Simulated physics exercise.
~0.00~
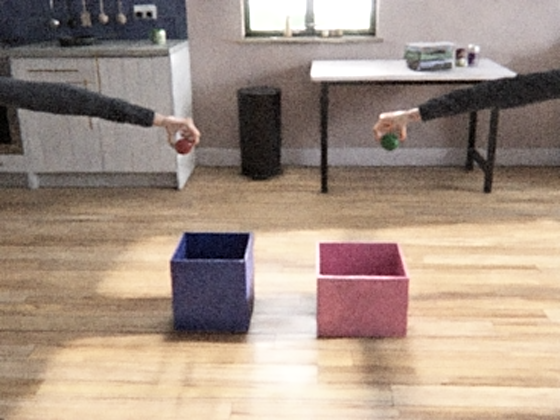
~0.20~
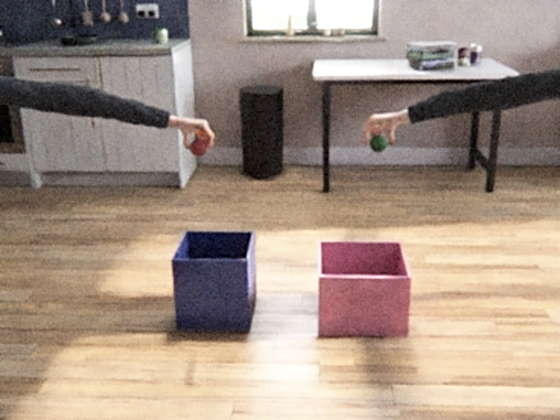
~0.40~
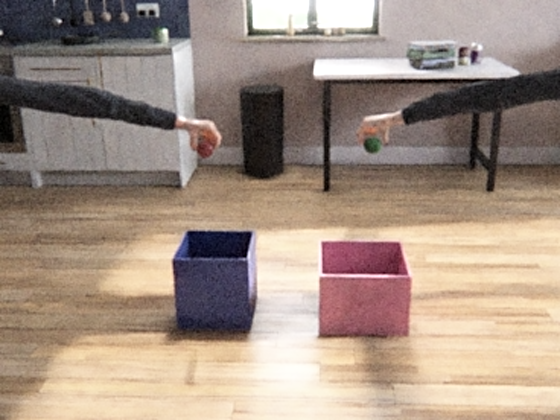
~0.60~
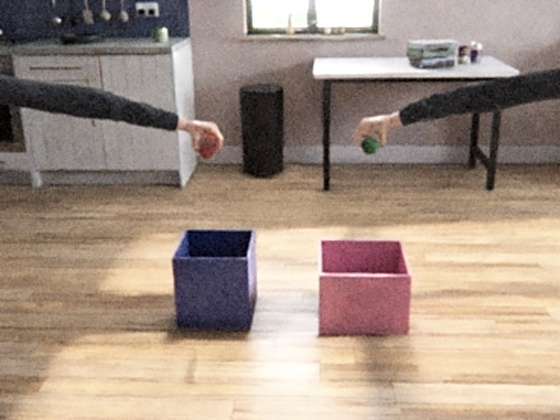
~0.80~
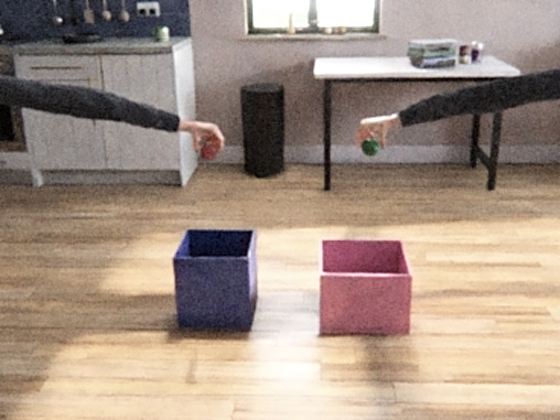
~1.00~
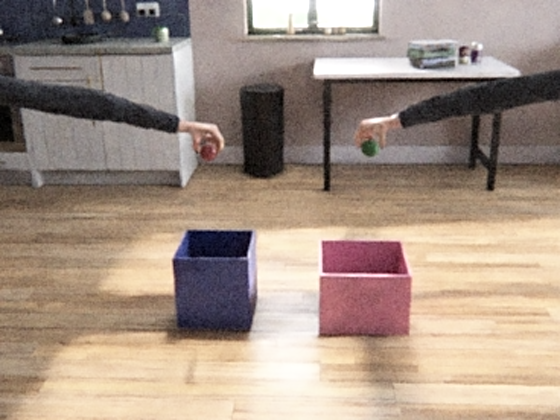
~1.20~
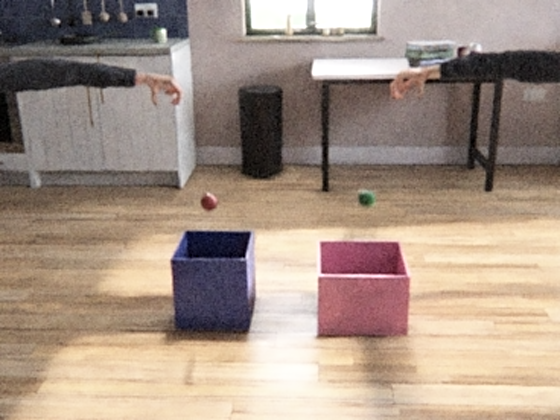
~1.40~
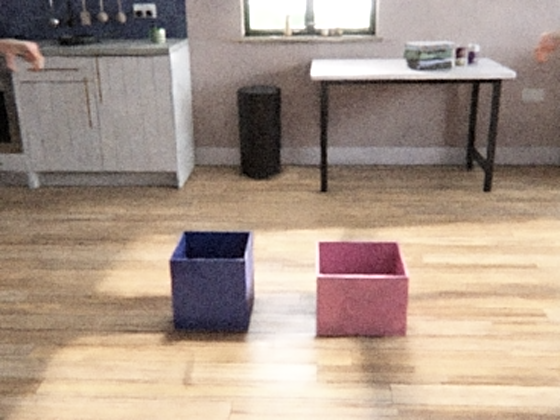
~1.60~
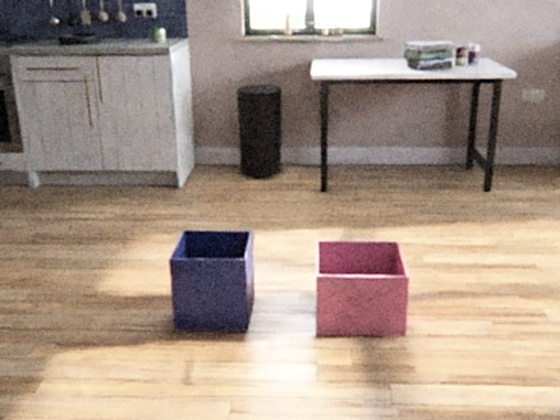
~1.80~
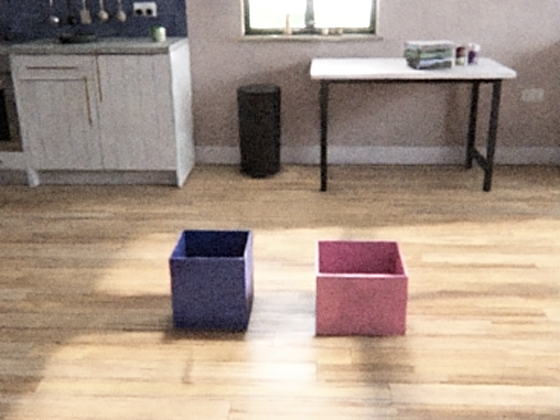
Kitchen with wooden floor, two hands releasing a small red tomato and green apple, which drop into blue and pink open boxes.
